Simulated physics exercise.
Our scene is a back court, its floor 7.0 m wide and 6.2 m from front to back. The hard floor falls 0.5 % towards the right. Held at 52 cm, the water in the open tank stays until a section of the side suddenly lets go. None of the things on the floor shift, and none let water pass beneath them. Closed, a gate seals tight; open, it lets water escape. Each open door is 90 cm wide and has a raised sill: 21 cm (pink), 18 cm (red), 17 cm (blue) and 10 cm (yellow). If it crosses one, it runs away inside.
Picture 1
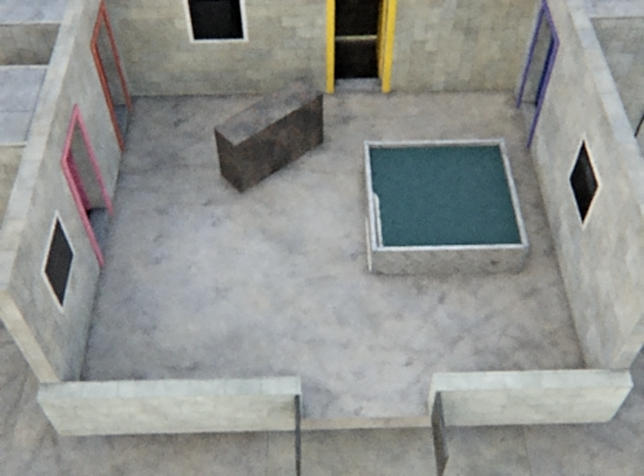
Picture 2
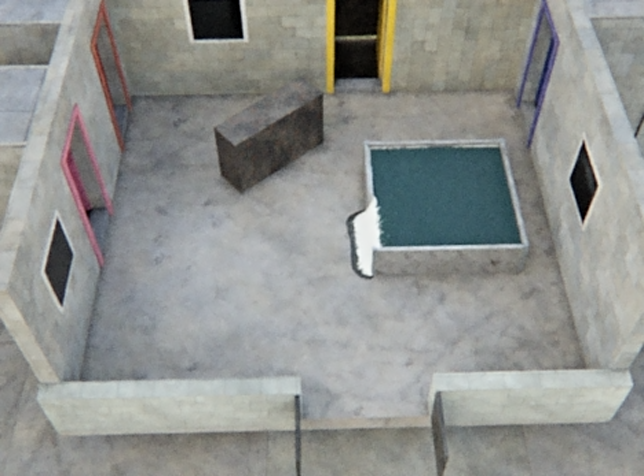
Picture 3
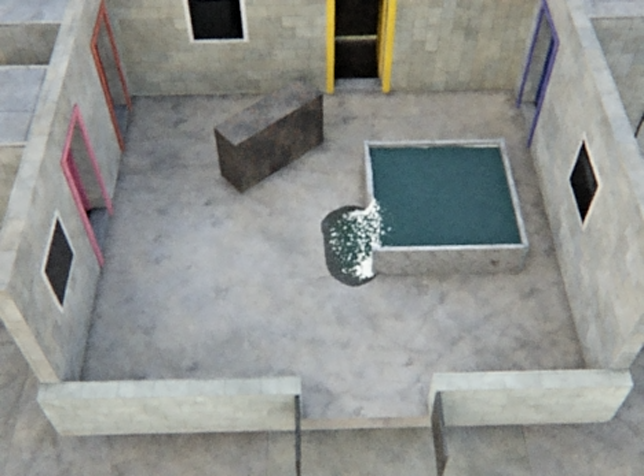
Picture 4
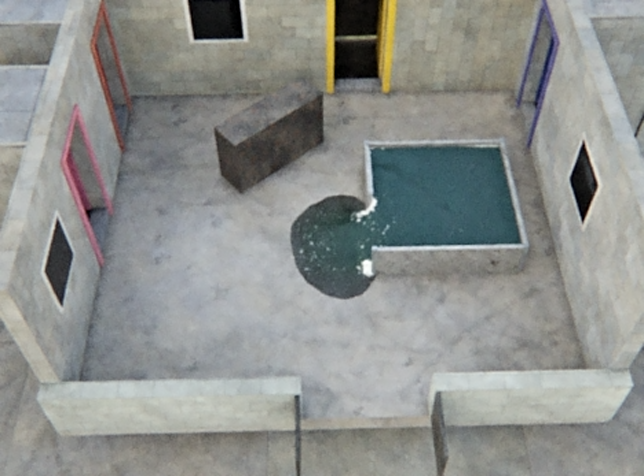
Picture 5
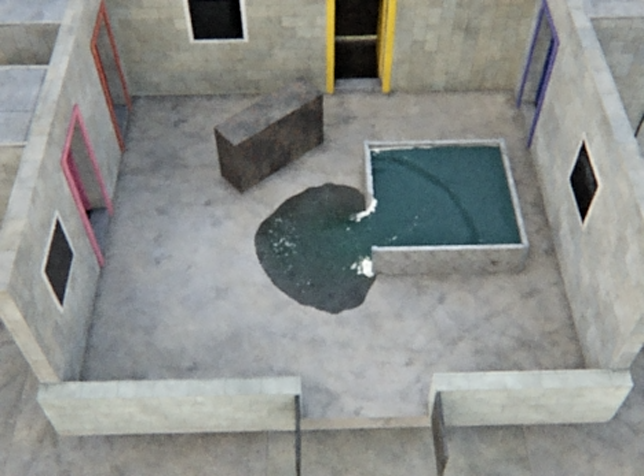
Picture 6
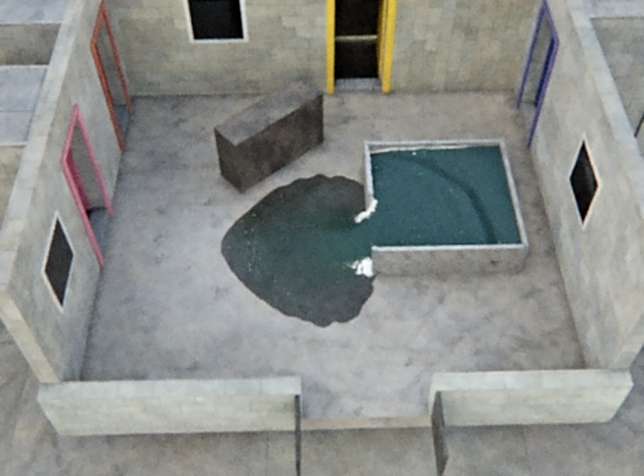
Walled back court with an open tank of dark green water pouring from its left side and spreading leftward across the floor.
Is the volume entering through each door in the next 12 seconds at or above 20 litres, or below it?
At the end, the pink door undershoots the limit. The red door undershoots the limit. The blue door undershoots the limit. The yellow door undershoots the limit.
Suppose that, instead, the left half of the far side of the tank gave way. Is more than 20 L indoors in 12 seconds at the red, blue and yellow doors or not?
Red short, blue short, yellow beyond.
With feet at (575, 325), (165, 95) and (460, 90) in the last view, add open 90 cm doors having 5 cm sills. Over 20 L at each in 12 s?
First doorway falls short, second gets there, third falls short.
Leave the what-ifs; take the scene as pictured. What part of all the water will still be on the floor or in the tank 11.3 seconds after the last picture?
It comes to near 94 per cent.
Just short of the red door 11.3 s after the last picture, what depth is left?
Some 7.5 cm.
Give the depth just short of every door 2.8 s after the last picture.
Door by door, in cm: Pink reads 17, red reads 6, blue reads 0, yellow reads 0.
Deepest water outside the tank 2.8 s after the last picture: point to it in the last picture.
Roughly (80, 383).
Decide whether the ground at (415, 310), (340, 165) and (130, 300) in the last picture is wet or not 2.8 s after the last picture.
First spot bone dry, second soaked, third soaked.
Then, 0.7 s after the last picture water covers 25 % of the floor and is deepest (28 cm) near (360, 251); pink door not reached, red door not reached, blue door not reached, yellow door not reached.
Then, 1.5 s after the last picture water covers 40 % of the floor and is deepest (24 cm) near (360, 251); pink door 17 cm at the sill, 0 L in, red door not reached, blue door not reached, yellow door not reached.
Then, 2.8 s after the last picture water covers 45 % of the floor and is deepest (24 cm) near (80, 383); pink door 17 cm at the sill, 0 L in, red door 6 cm at the sill, 0 L in, blue door not reached, yellow door not reached.
Then, 6.3 s after the last picture water covers 70 % of the floor and is deepest (12 cm) near (130, 111); pink door 9 cm at the sill, 0 L in, red door 8 cm at the sill, 0 L in, blue door not reached, yellow door 2 cm at the sill, 0 L in.
Then, 11.3 s after the last picture water covers 95 % of the floor and is deepest (10 cm) near (476, 134); pink door 6 cm at the sill, 0 L in, red door 7 cm at the sill, 0 L in, blue door 8 cm at the sill, 0 L in, yellow door 5 cm at the sill, 0 L in.
